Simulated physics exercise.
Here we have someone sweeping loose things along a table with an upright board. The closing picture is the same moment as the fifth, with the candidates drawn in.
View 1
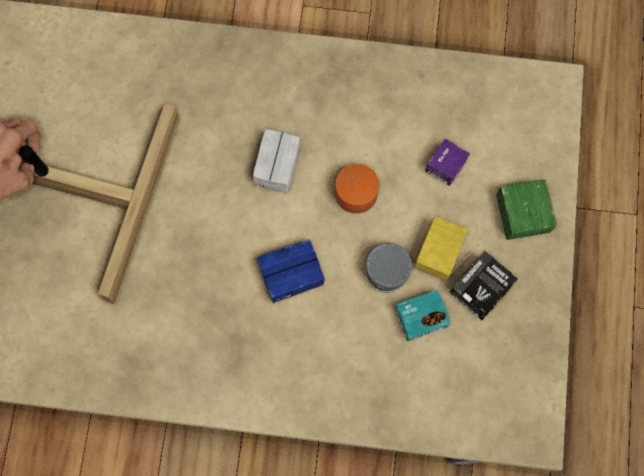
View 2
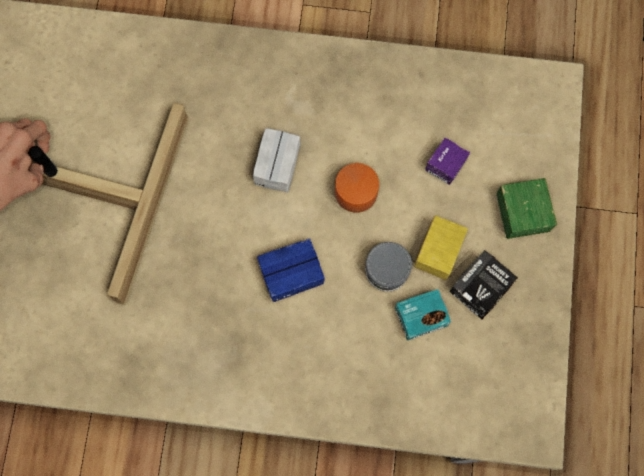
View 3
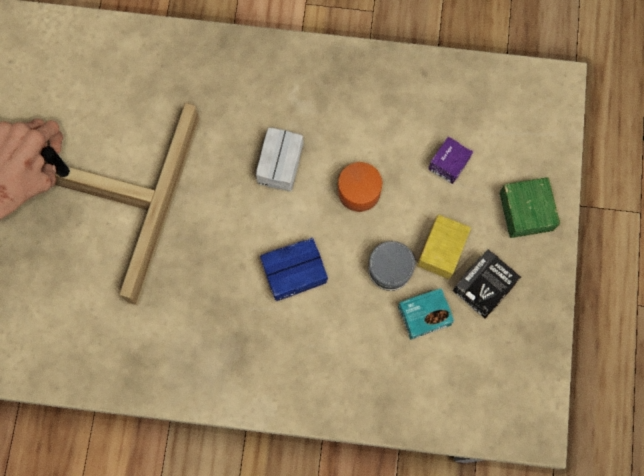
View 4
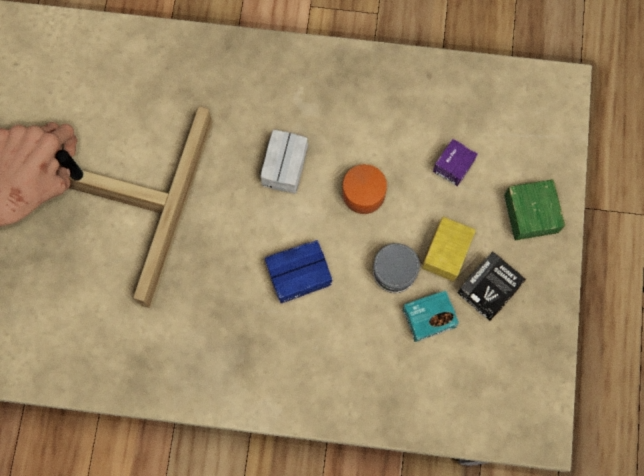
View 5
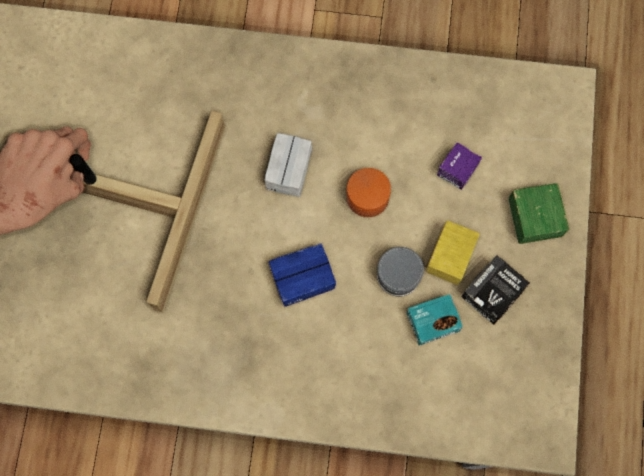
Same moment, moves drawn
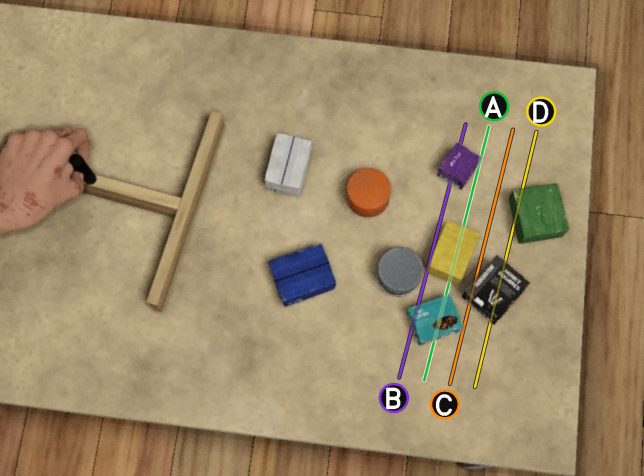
A hand at the left grips a T-shaped wooden board on a mottled tan table above a plank floor, seen from overhead. Ahead of it lie a white block, blue box, orange disc, grey tin, yellow block, turquoise packet and black packet, with purple and green boxes farther right. The hand slides the board steadily rightward without touching them, while the camera shifts very slightly.
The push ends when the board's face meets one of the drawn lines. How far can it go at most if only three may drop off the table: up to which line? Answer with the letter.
No farther than D.
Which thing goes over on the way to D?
The green block.
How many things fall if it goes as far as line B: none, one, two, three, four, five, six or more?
In all, none.
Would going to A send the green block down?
No.
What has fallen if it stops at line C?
It is the green block.
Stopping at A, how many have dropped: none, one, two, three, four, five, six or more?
In all, none.
On the marked copy, A at (458, 249); B at (434, 246); C at (483, 252); D at (507, 255).
Following D. Soon after the start, board (299, 218); blue box (326, 282); white box (341, 171).
Later, board (416, 232); black packet (501, 294); yellow block (496, 244).
In the end, board (509, 243); green block over the edge; black packet (580, 299); one fallen.
As for the rest, A is within the limit but short; B is within the limit but short; C is within the limit but short.
